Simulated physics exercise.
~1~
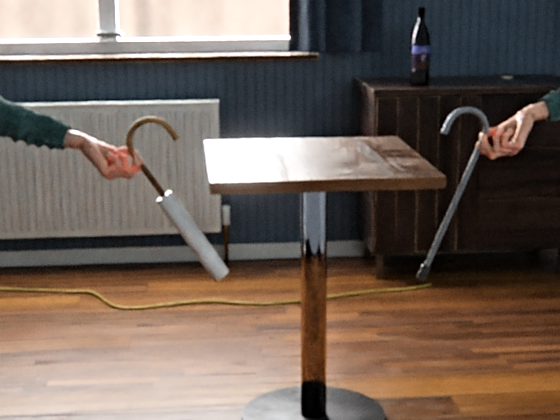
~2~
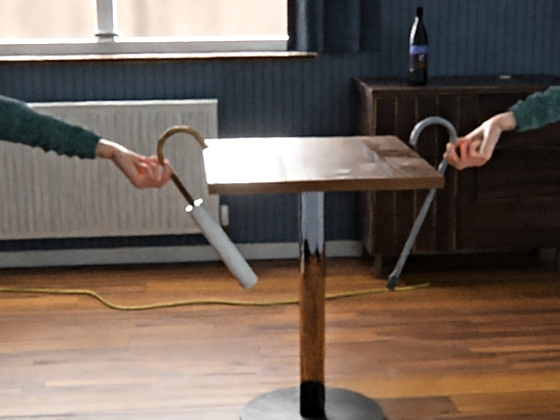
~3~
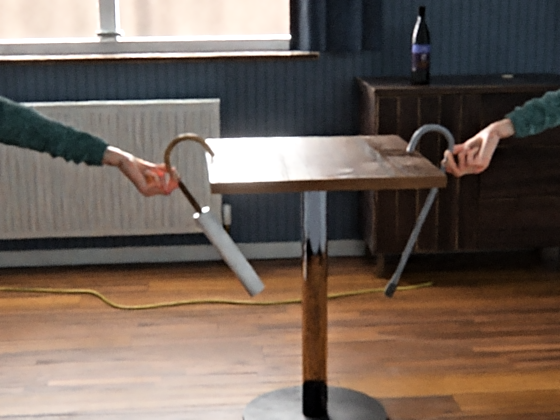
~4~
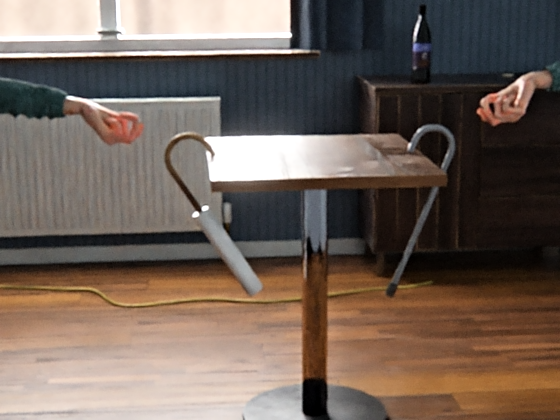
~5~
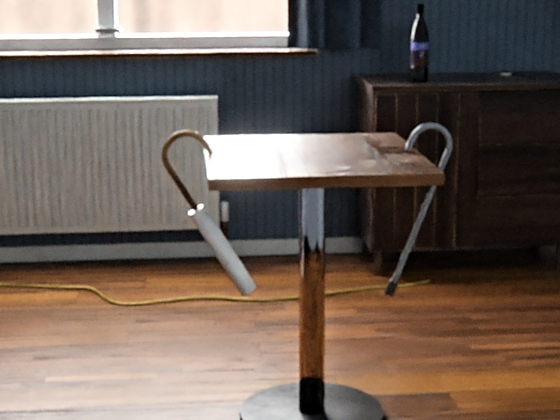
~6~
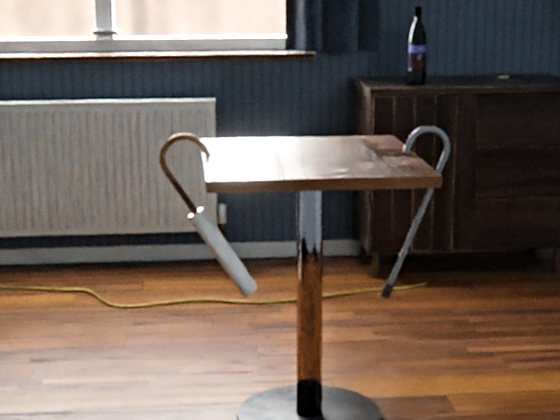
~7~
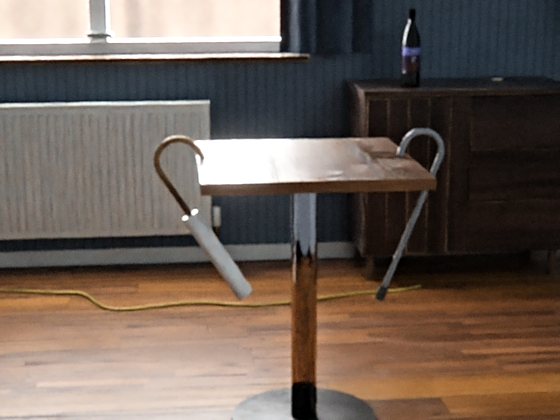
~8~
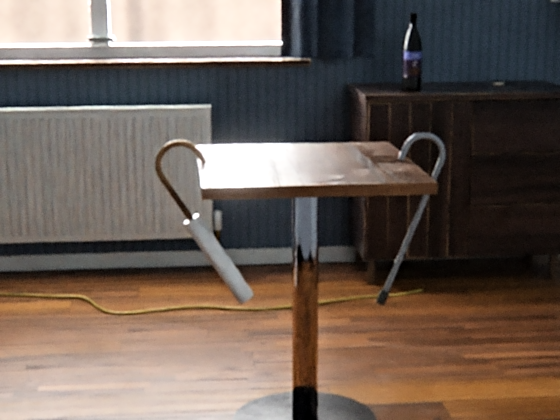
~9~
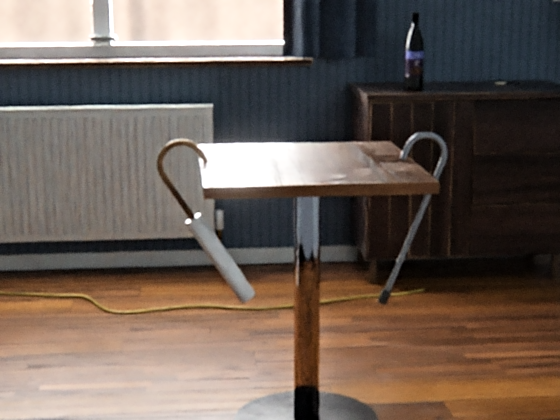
In a room with a radiator and a dark cabinet, two hands brought a white umbrella and a grey cane to opposite edges of a small wooden table, hooked them on, then let go and drew away, leaving both hanging there.
